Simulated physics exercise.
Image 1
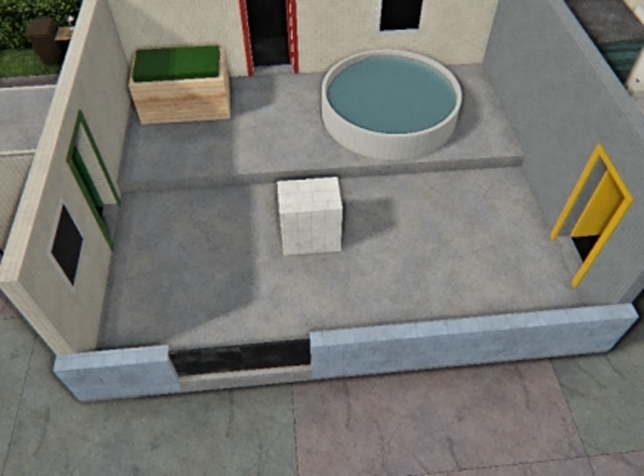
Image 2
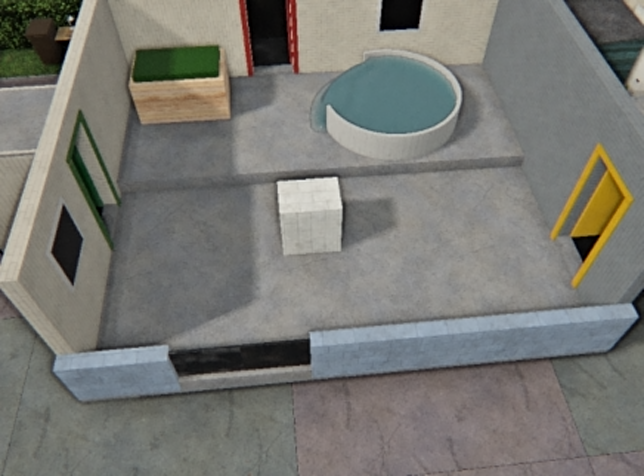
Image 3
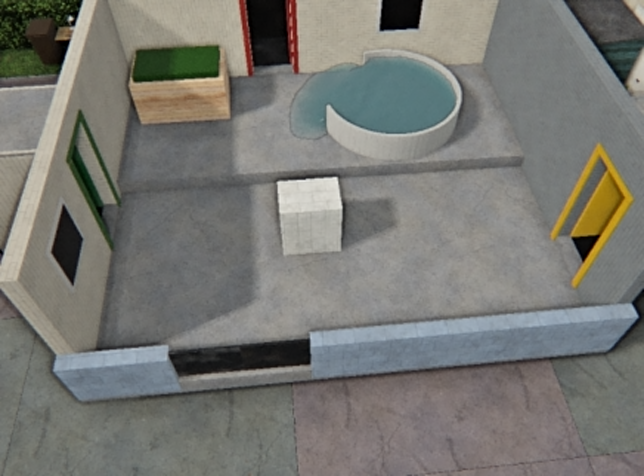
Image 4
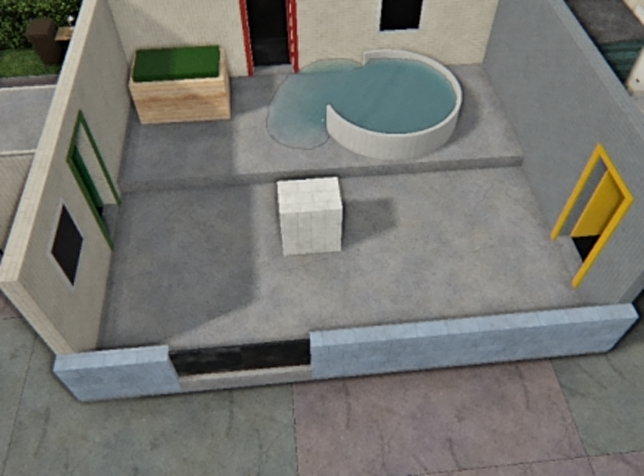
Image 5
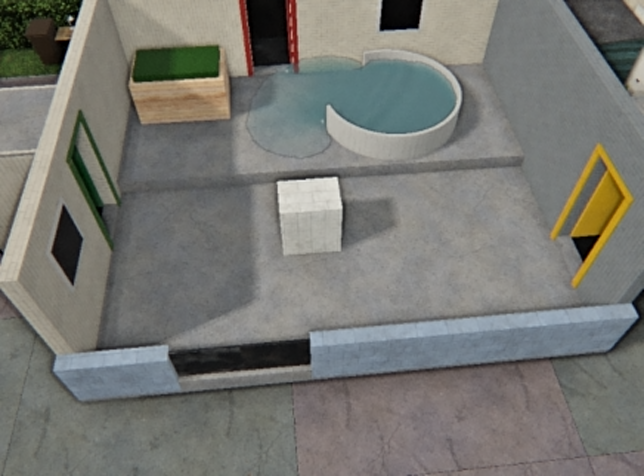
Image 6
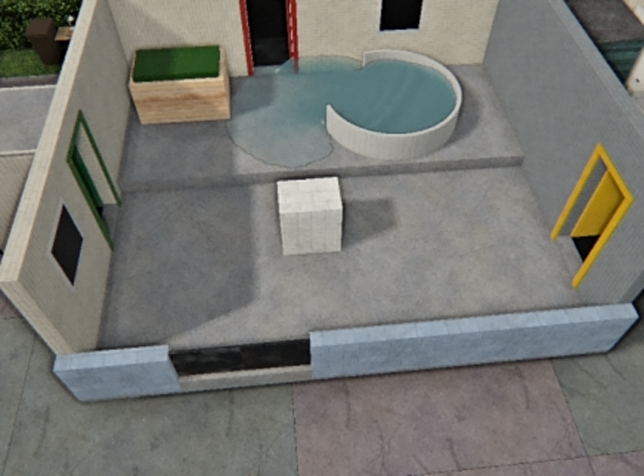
Water pours from a gap in the round pool's left side and spreads across the upper level.
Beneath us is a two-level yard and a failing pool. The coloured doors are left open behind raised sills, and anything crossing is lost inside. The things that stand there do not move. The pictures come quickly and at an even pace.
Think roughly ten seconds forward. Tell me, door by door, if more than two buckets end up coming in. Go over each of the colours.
At the red door, yes, more than two. At the yellow door, no, two at most. At the green door, no, two at most.
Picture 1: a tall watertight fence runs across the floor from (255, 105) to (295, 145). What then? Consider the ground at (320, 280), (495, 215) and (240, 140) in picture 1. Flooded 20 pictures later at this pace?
First spared, then spared, then soaked.
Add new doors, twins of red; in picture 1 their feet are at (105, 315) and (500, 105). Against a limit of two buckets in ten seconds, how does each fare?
Well, the first one overshoots and the other one doesn't reach it.
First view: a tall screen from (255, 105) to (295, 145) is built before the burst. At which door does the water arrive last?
I'd go with the yellow-painted one.
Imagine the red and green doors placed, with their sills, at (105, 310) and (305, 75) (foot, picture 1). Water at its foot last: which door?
Result: The yellow door.
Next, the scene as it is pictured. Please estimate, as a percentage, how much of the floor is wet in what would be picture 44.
I'd say 70 per cent.
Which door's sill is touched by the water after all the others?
Answer is the yellow door.
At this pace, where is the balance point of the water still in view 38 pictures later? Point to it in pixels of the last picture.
I'd say near (287, 164).
A moment on, water covers 20 % of the floor; the red door under two buckets in, the yellow door not reached, the green door not reached.
Next, water covers 25 % of the floor; the red door over two buckets in, the yellow door not reached, the green door not reached.
Then, water covers 40 % of the floor; the red door far over two buckets in, the yellow door not reached, the green door wet at the sill, nothing in.
Later, water covers 70 % of the floor; the red door far over two buckets in, the yellow door not reached, the green door wet at the sill, nothing in.
In the end, water covers 95 % of the floor; the red door far over two buckets in, the yellow door wet at the sill, nothing in, the green door wet at the sill, nothing in.
